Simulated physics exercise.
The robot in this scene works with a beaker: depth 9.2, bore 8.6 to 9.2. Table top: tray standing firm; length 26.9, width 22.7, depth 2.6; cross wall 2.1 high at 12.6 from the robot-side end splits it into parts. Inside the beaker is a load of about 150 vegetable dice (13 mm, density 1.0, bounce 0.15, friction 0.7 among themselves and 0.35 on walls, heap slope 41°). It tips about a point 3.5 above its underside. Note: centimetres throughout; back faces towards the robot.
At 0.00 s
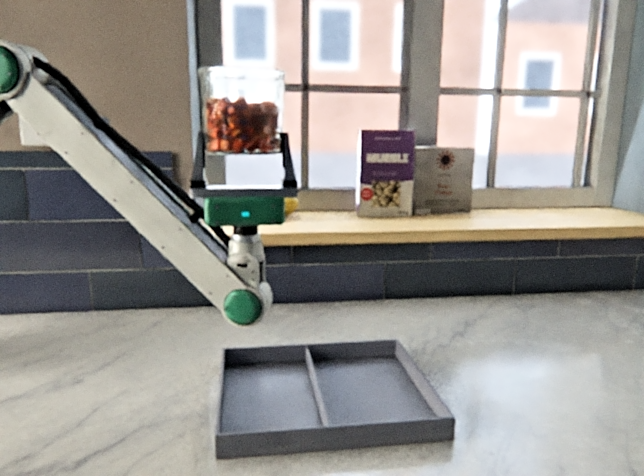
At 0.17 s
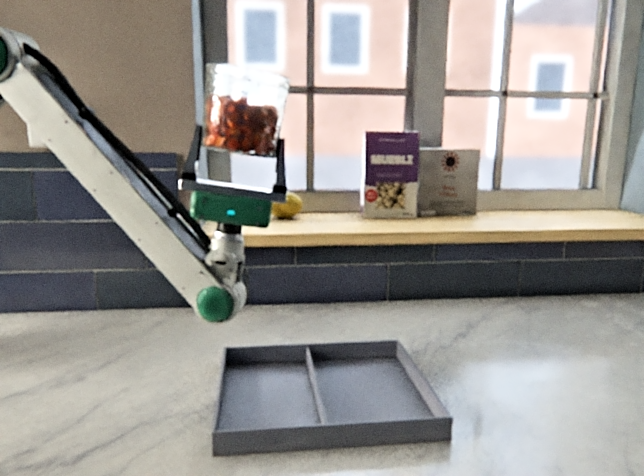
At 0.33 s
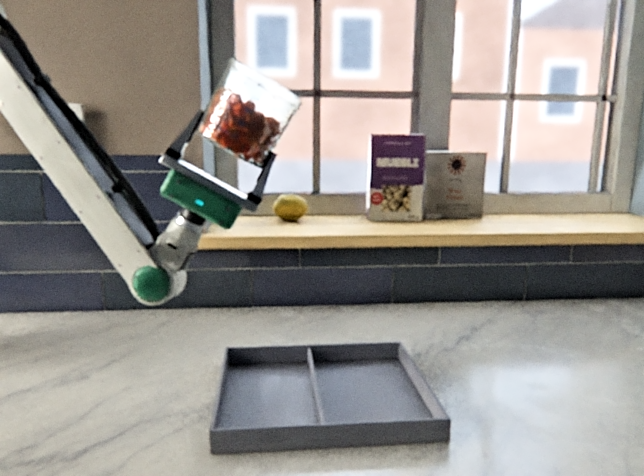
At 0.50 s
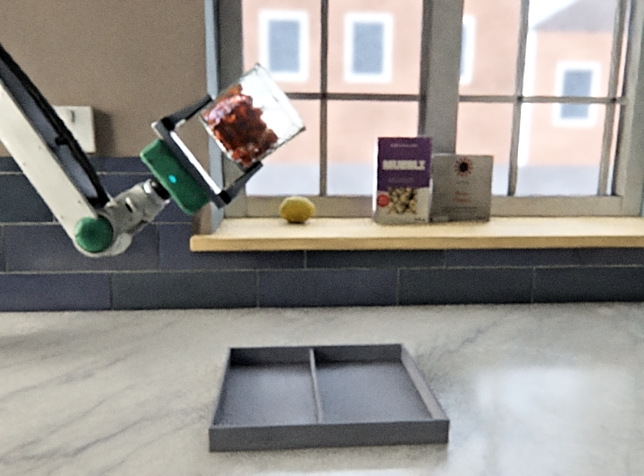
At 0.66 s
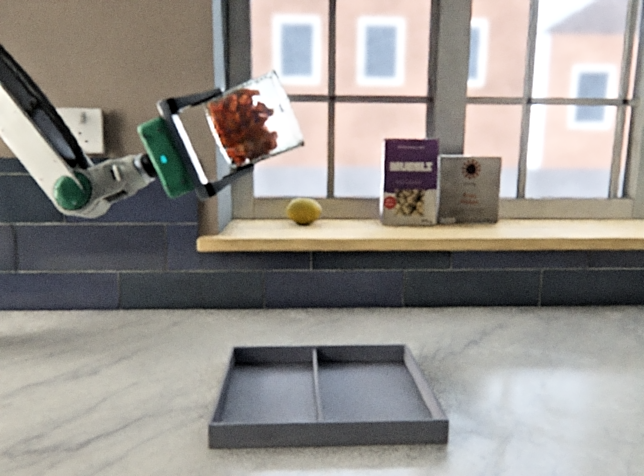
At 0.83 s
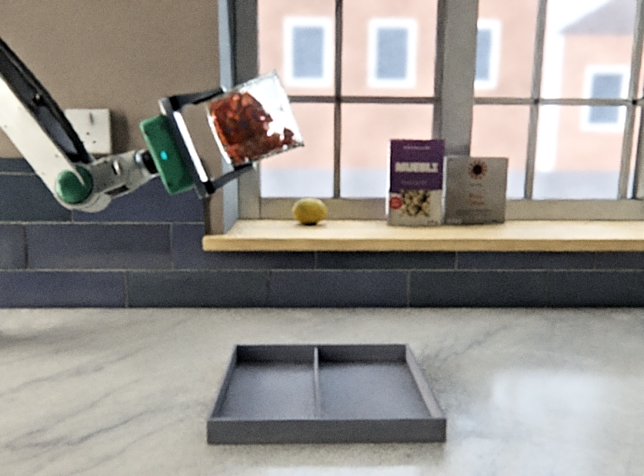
On a marble counter by a window, a robot arm held a clear container of reddish chunks above a divided gray tray, drew back a little to the left, and tilted it far over rightward.
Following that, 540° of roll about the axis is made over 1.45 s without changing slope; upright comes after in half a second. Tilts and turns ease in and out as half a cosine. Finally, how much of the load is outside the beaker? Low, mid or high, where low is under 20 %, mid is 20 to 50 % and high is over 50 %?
Low.
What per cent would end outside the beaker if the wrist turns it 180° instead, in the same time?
Then about 0 per cent.
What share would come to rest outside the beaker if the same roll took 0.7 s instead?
Then roughly 0 %.
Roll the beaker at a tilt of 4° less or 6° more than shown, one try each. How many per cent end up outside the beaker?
About 0 and 5 per cent.
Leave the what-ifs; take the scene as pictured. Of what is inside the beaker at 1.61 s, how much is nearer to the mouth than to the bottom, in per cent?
Looks like around 30 per cent to me.
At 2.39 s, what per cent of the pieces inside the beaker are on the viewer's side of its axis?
That comes to around 40 per cent.
After 1.61 s, tipped 69°, highest piece 41 above the table; 148 in the beaker.
After 2.39 s, tipped 61°, highest piece 40 above the table; 146 in the beaker, 2 in the far-side part.
After 2.98 s, upright, highest piece 42 above the table; 146 in the beaker, 2 in the far-side part.
After 3.68 s, upright, highest piece 42 above the table; 146 in the beaker, 2 in the far-side part.
In the end, 146 in the beaker, 2 in the far-side part. That is 1 % outside the beaker.
